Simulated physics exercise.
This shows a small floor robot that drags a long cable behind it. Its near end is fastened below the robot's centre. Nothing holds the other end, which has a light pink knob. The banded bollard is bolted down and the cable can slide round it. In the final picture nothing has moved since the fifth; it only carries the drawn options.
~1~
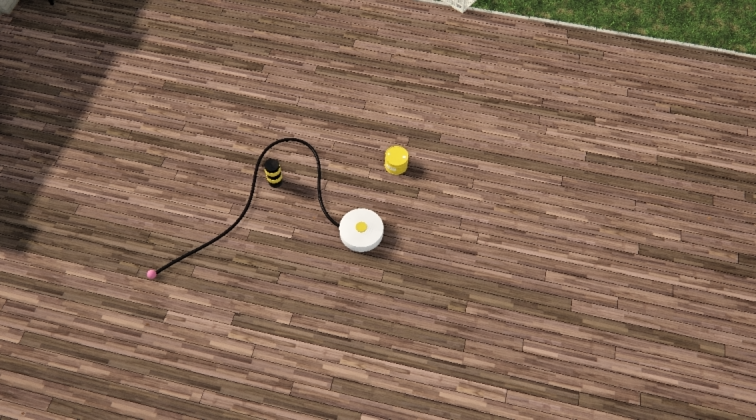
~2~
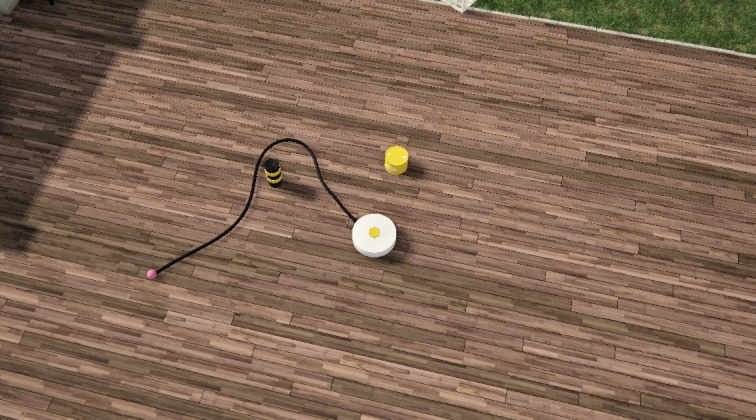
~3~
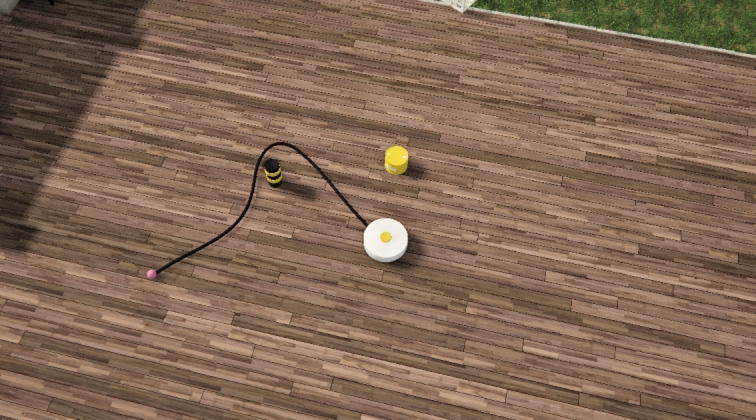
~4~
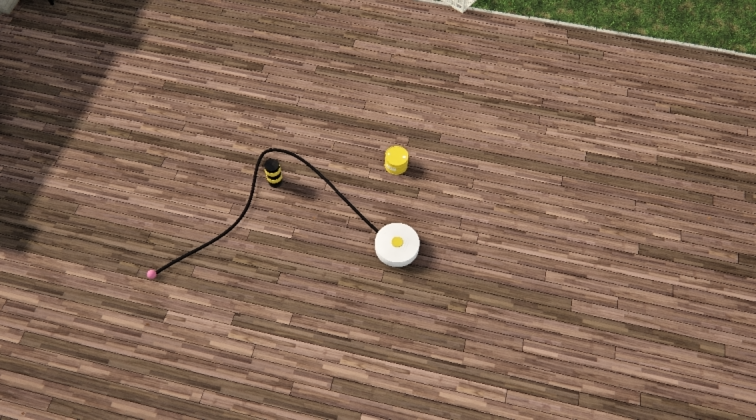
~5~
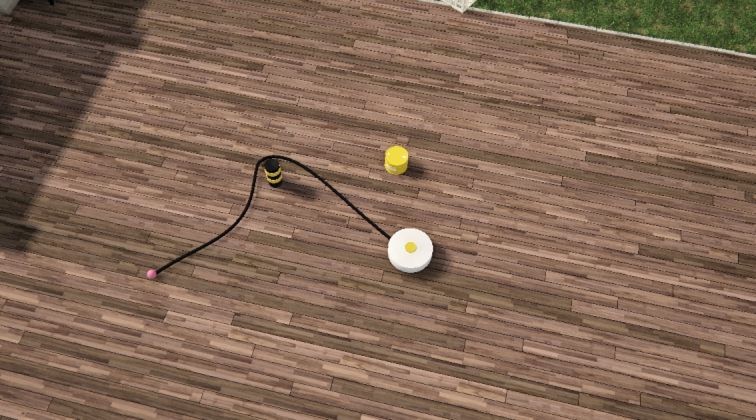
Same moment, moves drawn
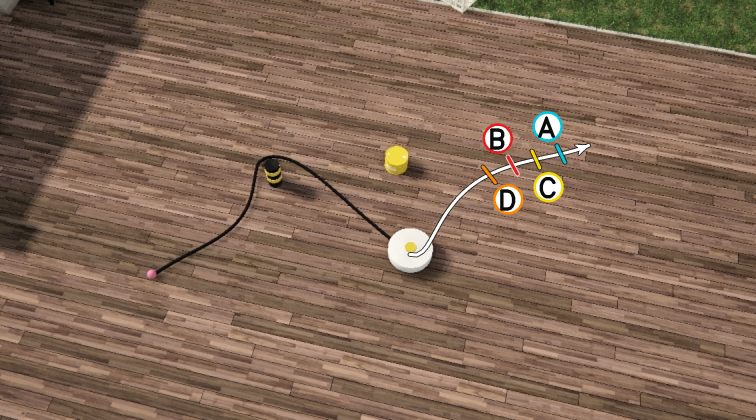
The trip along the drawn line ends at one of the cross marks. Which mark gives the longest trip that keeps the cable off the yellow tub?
At D, and not beyond.
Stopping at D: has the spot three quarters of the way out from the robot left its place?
Yes.
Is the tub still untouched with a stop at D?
Yes.
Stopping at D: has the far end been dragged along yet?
Yes.
On the marked copy, A at (561, 154); B at (513, 165); C at (536, 159); D at (489, 175); the route from (410, 254) via (486, 176) to (589, 145).
With D. Early on, robot (439, 223), middle of the cable (276, 163), free end (152, 274).
Further on, robot (462, 191), middle of the cable (285, 172), free end (152, 274).
At the end, robot (490, 171), middle of the cable (308, 177), free end (164, 267); only the bollard has been touched, if anything.
As for the rest, A brings the cable against the tub; B brings the cable against the tub; C brings the cable against the tub.
